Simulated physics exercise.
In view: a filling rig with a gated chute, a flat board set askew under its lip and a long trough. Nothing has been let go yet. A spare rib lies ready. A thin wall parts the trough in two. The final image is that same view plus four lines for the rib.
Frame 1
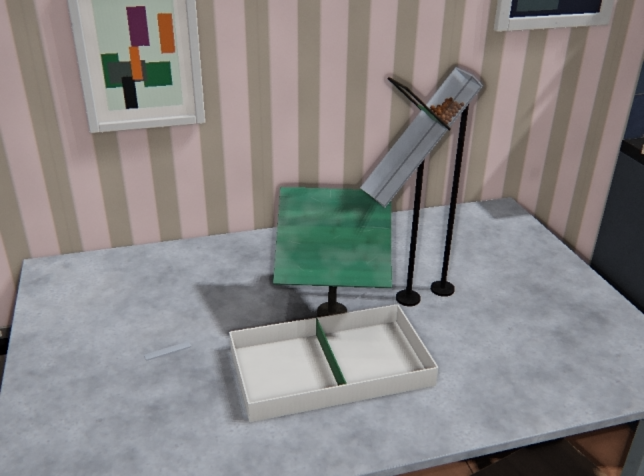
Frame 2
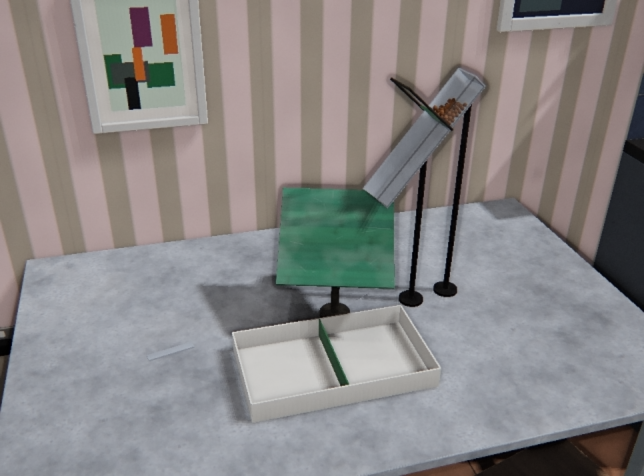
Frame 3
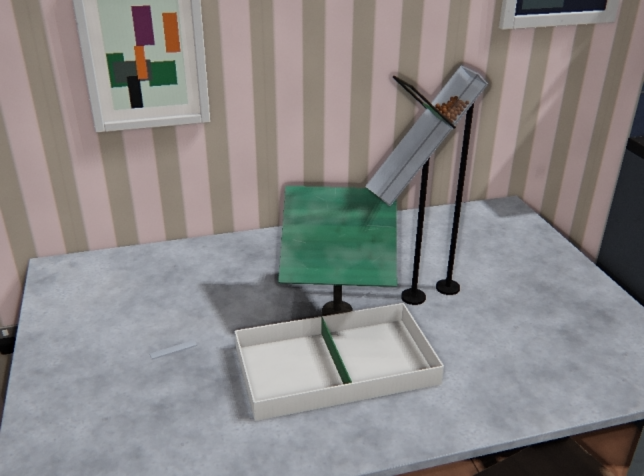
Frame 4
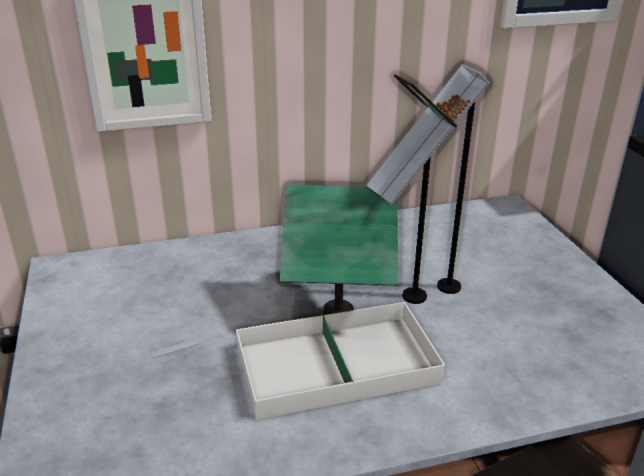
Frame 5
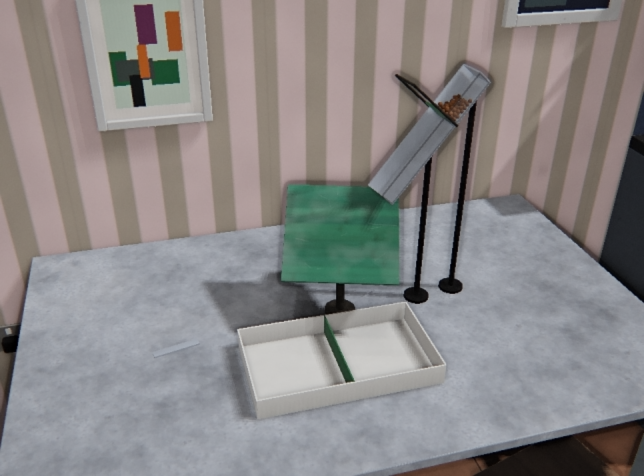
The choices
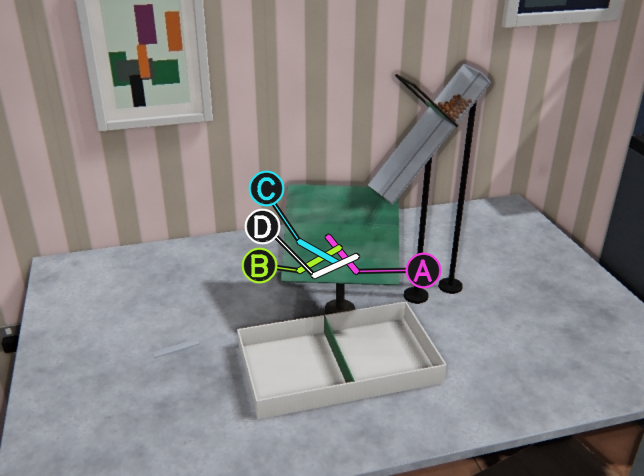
Only the camera moves, drifting very slightly so the view slides a little to the right, looking down from above at a mottled grey-blue table before a pink-and-beige striped wall with framed artwork. A grey chute on two black stands holds orange-brown pieces behind a dark gate at upper right, above a tilted green board and a white, two-part tray with a green divider. The chute, pieces, board and tray all stay still.
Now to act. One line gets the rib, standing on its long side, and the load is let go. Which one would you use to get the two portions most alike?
The best line is C.
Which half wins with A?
The right half.
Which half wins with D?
The left half.
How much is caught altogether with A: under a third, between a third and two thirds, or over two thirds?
Line A gives over two thirds.
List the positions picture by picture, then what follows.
In the first frame, load behind the gate (444, 111), cereal balls; lip of the chute (378, 202), sloping steeply.
In the second frame, middle of the board (337, 236), tilted fairly steeply; middle of its low edge (335, 286); of its high edge (338, 189).
In the third frame, front corners of the trough (254, 402) and (443, 366); front end of its middle wall (352, 384); gate still shut (432, 109).
In the fourth frame, middle of the load (451, 108); lip (384, 199).
In the fifth frame, middle of the load (452, 108); lip (385, 199).
On the marked copy, line A from (328, 237) to (356, 271); line B from (339, 247) to (299, 270); line C from (299, 241) to (339, 263); line D from (356, 256) to (314, 275).
With A, of what is caught, about a tenth in the left half, almost all in the right.
With B, of what is caught, the larger part in the left half, roughly a quarter in the right.
With C, of what is caught, roughly half in the left half, roughly half in the right.
With D, of what is caught, the larger part in the left half, about a tenth in the right.
